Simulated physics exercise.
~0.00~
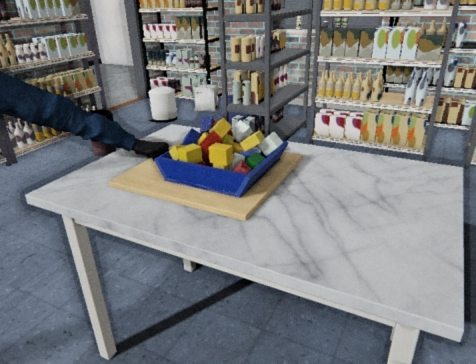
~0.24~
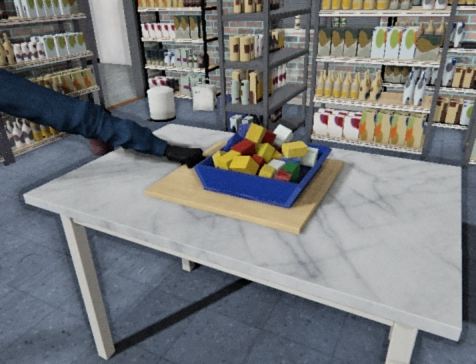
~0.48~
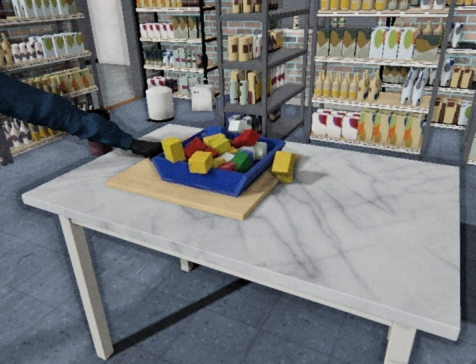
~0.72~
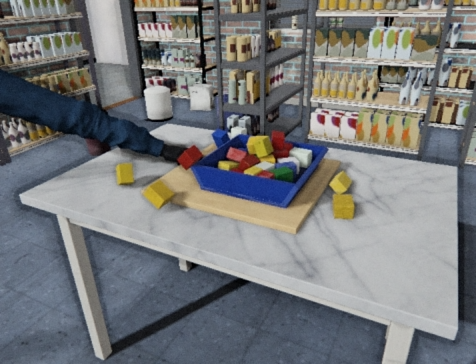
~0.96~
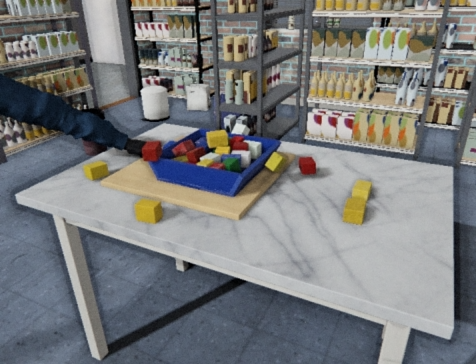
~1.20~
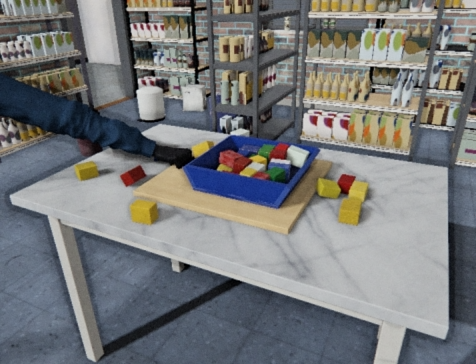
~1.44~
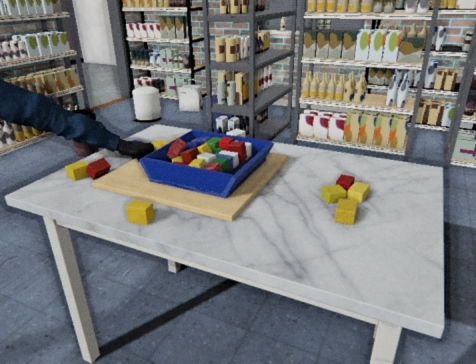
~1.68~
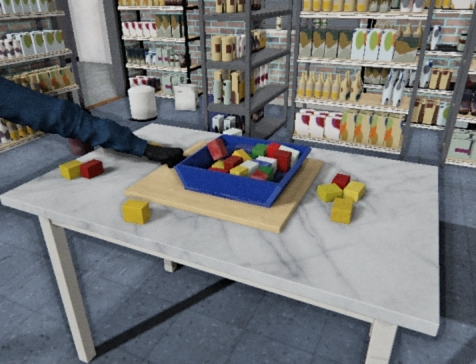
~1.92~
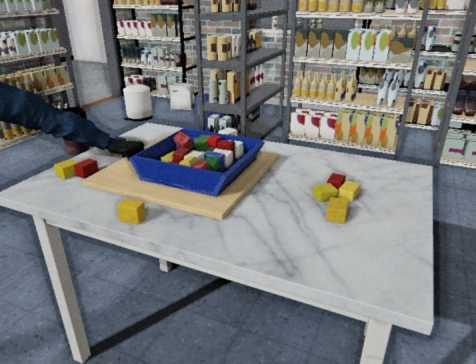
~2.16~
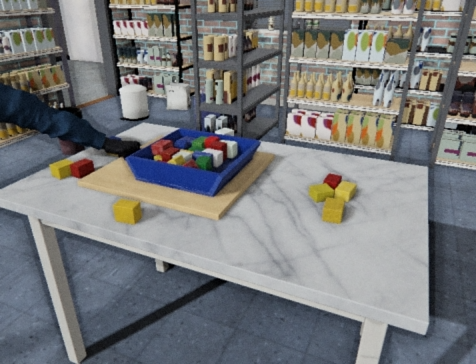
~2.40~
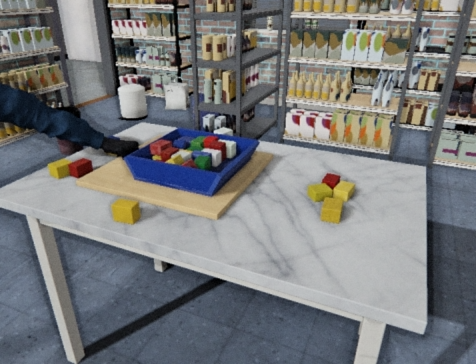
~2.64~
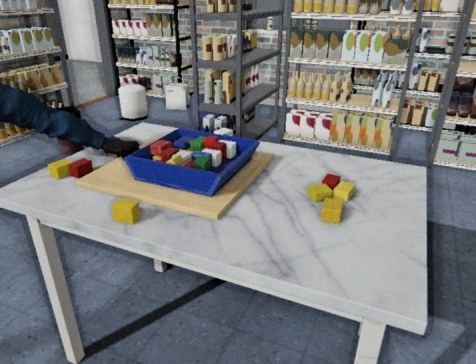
A board carrying a blue box heaped with colourful blocks was shaken right and left on a marble-topped table by a dark-sleeved arm, and blocks spilled off both sides until it stopped, leaving several scattered and the rest inside.
